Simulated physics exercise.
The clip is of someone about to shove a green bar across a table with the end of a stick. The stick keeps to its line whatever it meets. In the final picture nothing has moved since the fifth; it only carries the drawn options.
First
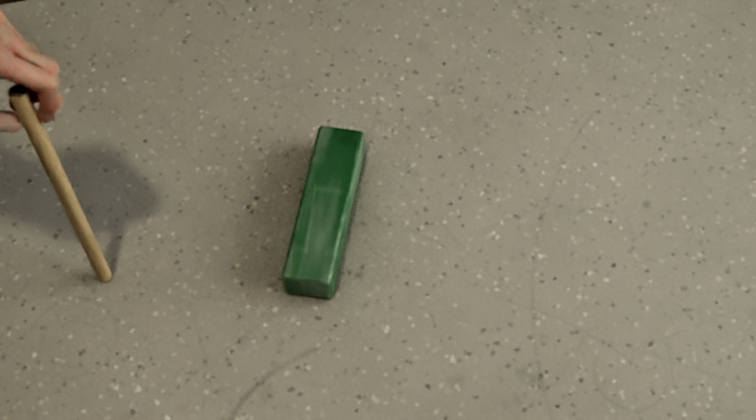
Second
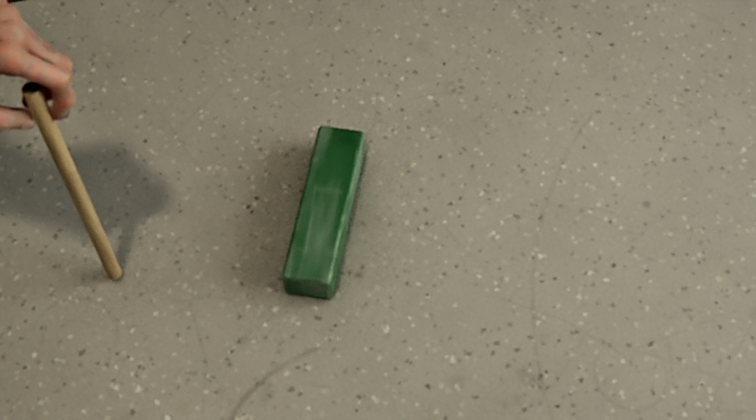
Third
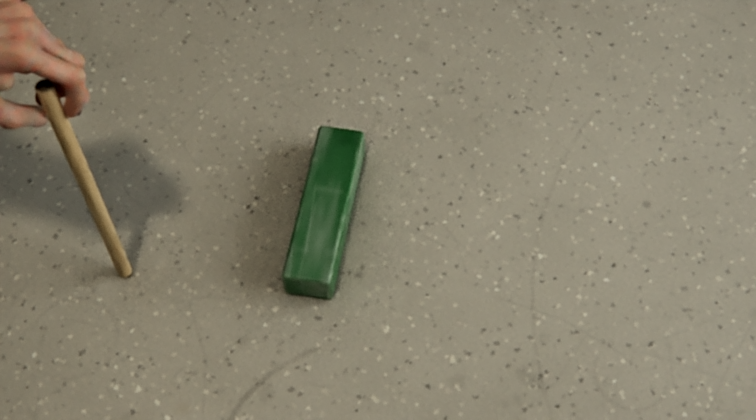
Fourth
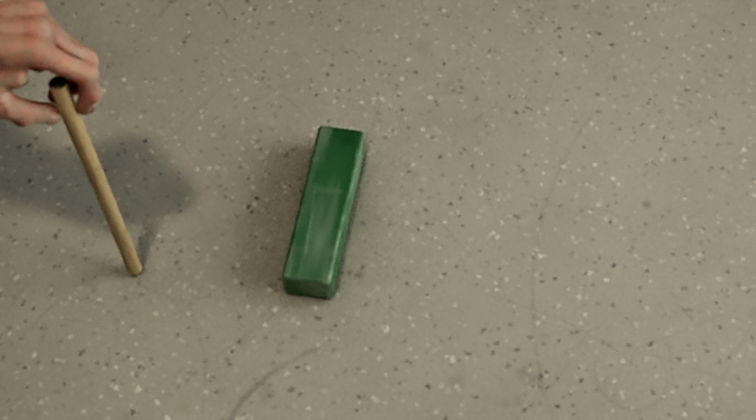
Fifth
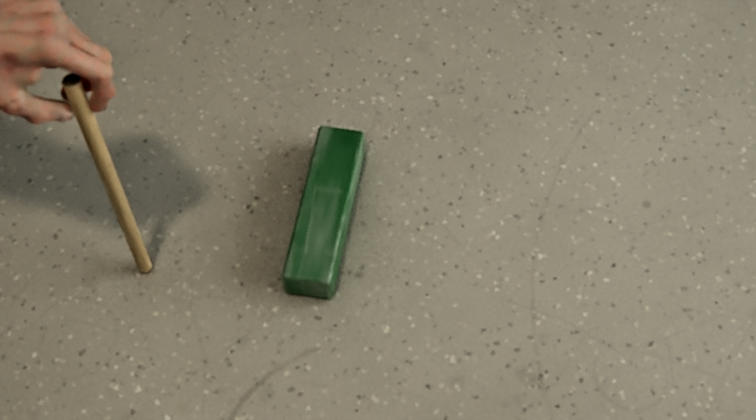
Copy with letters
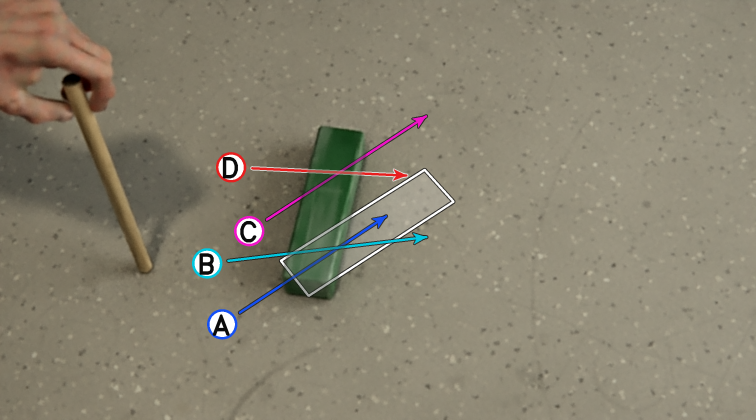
The clip shows a green bar lying still on a speckled grey surface while a hand at the upper left, gripping the top of a tilted wooden stick, moves the stick slowly a short distance to the right.
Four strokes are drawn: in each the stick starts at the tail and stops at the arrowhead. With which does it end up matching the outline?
The stick should follow D.
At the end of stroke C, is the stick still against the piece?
No.
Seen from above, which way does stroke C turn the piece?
On that stroke, clockwise.
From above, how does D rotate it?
It turns clockwise.
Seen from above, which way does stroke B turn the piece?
Anticlockwise.
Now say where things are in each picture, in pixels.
Green bar (325, 200), in the first frame.
Green bar (325, 200), in the second frame.
Green bar (325, 200), in the third frame.
Green bar (325, 200), in the fourth frame.
Green bar (325, 200), in the fifth frame.
On the marked copy, A from (240, 313) to (386, 216); B from (228, 261) to (427, 237); C from (267, 220) to (426, 116); D from (252, 168) to (406, 176).
With D. Early on, foot of the stick (308, 172), piece (325, 200).
Further on, foot of the stick (363, 174), piece (355, 207).
At the end, foot of the stick (406, 177), piece (369, 213); it fills the outline.
As for the rest, A leaves the piece out of the outline, at (392, 166); B leaves the piece out of the outline, at (405, 176); C leaves the piece out of the outline, at (354, 202).
